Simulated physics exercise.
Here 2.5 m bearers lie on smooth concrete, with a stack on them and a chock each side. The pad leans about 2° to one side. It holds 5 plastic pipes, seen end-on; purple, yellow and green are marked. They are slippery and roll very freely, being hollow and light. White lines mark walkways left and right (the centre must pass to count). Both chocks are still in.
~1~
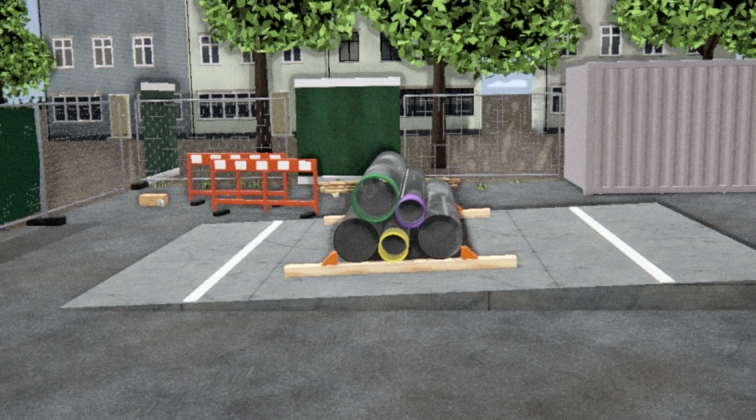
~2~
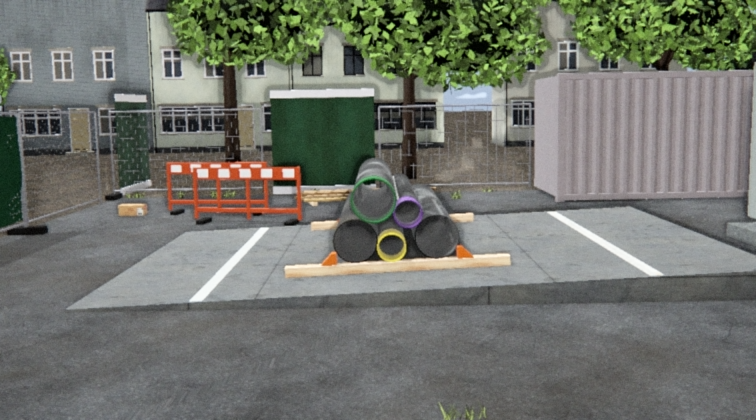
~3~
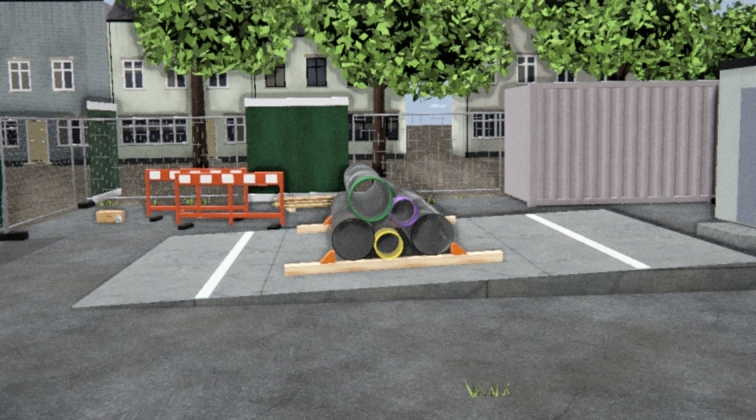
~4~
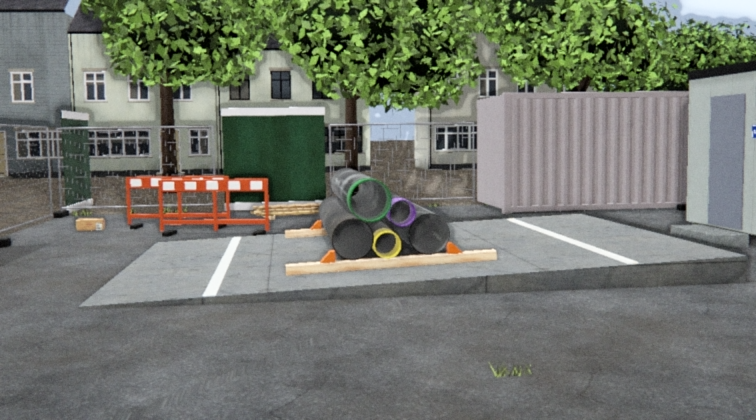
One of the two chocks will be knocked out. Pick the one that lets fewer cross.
The right-hand chock.
With the left chock gone, after 3.8 s, purple is on the bearers, 115 cm from the bearers' left end, rolling left; yellow is on the bearers, 25 cm from the bearers' left end, rolling left; green is off the bearers, 60 cm short of the left line, rolling left; 1 over a line so far.
With the left chock gone, finally, purple is past the left line; yellow is past the left line; green is past the left line; 5 over a line so far.
With the right chock gone, after 2.2 s, purple is on the bearers, 100 cm from the bearers' right end; yellow is on the bearers, 120 cm from the bearers' left end; green is up on others, 115 cm from the bearers' right end; 0 over a line so far.
With the right chock gone, finally, purple is on the bearers, 100 cm from the bearers' right end; yellow is on the bearers, 120 cm from the bearers' left end; green is up on others, 115 cm from the bearers' right end; 1 over a line so far.
